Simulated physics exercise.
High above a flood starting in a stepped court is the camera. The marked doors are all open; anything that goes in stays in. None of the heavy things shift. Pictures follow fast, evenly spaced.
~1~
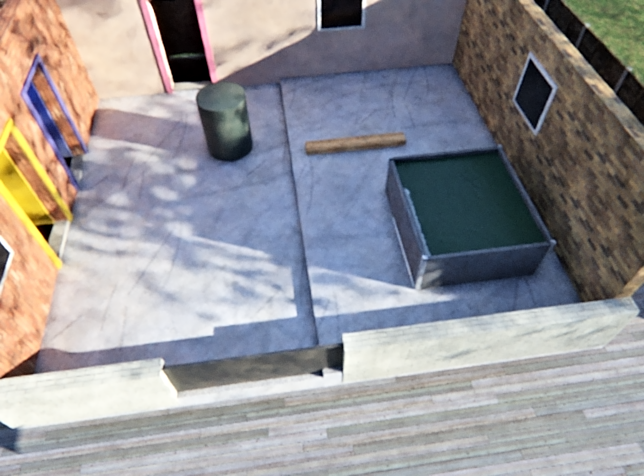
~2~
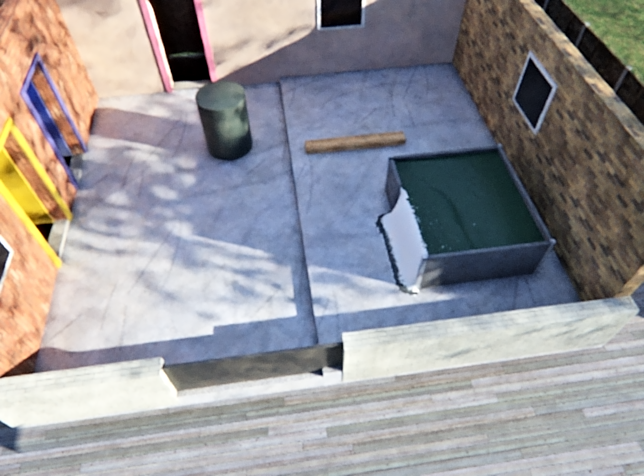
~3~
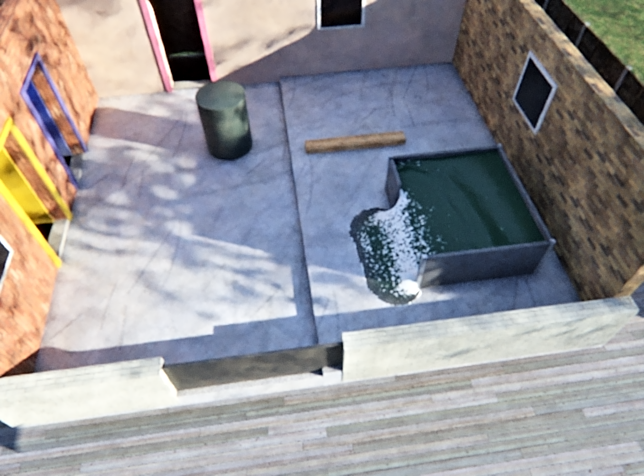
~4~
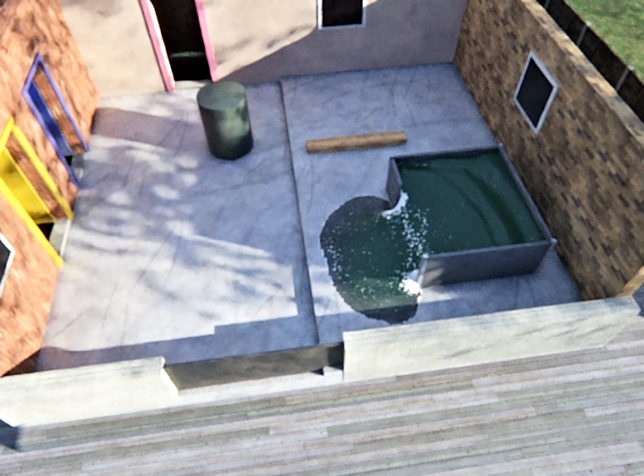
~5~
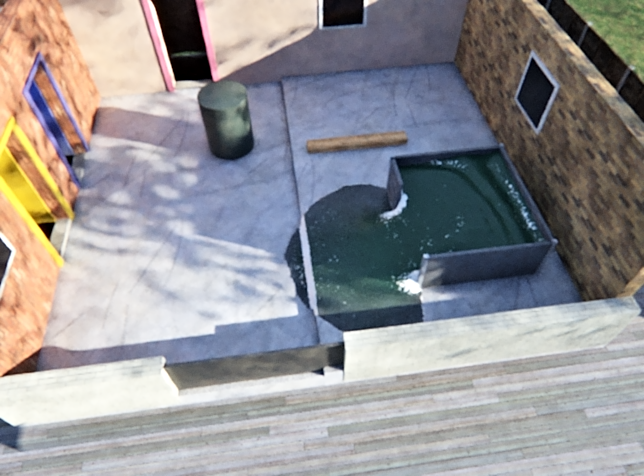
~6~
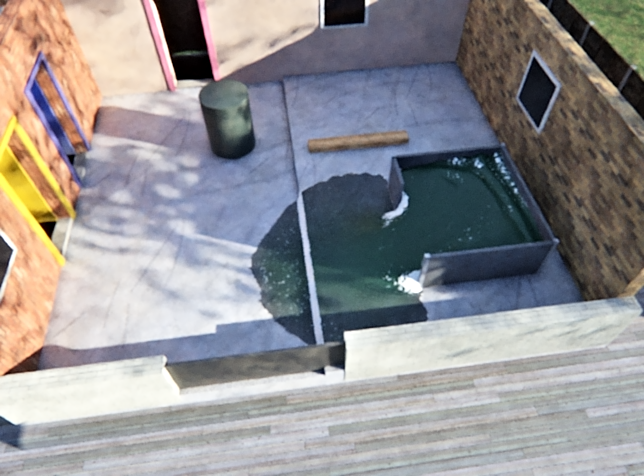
In this clip, seen from high above, green water sits still in a rectangular tank in a walled, stepped court, then pours out through a gap in its left side and spreads leftward across the paving, past the step line.
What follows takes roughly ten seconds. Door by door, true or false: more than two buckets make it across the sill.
Blue door: True; yellow door: True; pink door: True.
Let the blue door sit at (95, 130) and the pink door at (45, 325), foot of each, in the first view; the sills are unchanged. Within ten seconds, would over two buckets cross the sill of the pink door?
Well, the pink one spills past the mark, I reckon.
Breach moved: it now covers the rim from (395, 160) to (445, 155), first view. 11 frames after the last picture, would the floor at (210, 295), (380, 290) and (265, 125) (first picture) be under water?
Untouched, untouched, soaked.
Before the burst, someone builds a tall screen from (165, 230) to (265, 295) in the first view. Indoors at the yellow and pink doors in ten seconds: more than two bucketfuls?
My take is that the yellow misses the threshold while the pink crosses the threshold.
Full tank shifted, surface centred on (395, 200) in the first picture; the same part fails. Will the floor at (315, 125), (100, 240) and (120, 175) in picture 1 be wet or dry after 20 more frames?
Going through the three places: Out of reach, in the spill, in the spill.
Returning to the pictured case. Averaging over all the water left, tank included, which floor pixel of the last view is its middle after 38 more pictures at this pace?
At roughly (218, 233).
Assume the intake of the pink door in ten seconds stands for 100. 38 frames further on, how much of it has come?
I'd say some 5 per cent.
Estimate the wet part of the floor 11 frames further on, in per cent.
Around 40 in a hundred.
A moment on, water covers 30 % of the floor; the blue door not reached, the yellow door not reached, the pink door not reached.
Next, water covers 40 % of the floor; the blue door not reached, the yellow door under two buckets in, the pink door not reached.
Then, water covers 50 % of the floor; the blue door under two buckets in, the yellow door over two buckets in, the pink door not reached.
Later, water covers 60 % of the floor; the blue door over two buckets in, the yellow door far over two buckets in, the pink door under two buckets in.
In the end, water covers 65 % of the floor; the blue door over two buckets in, the yellow door far over two buckets in, the pink door over two buckets in.
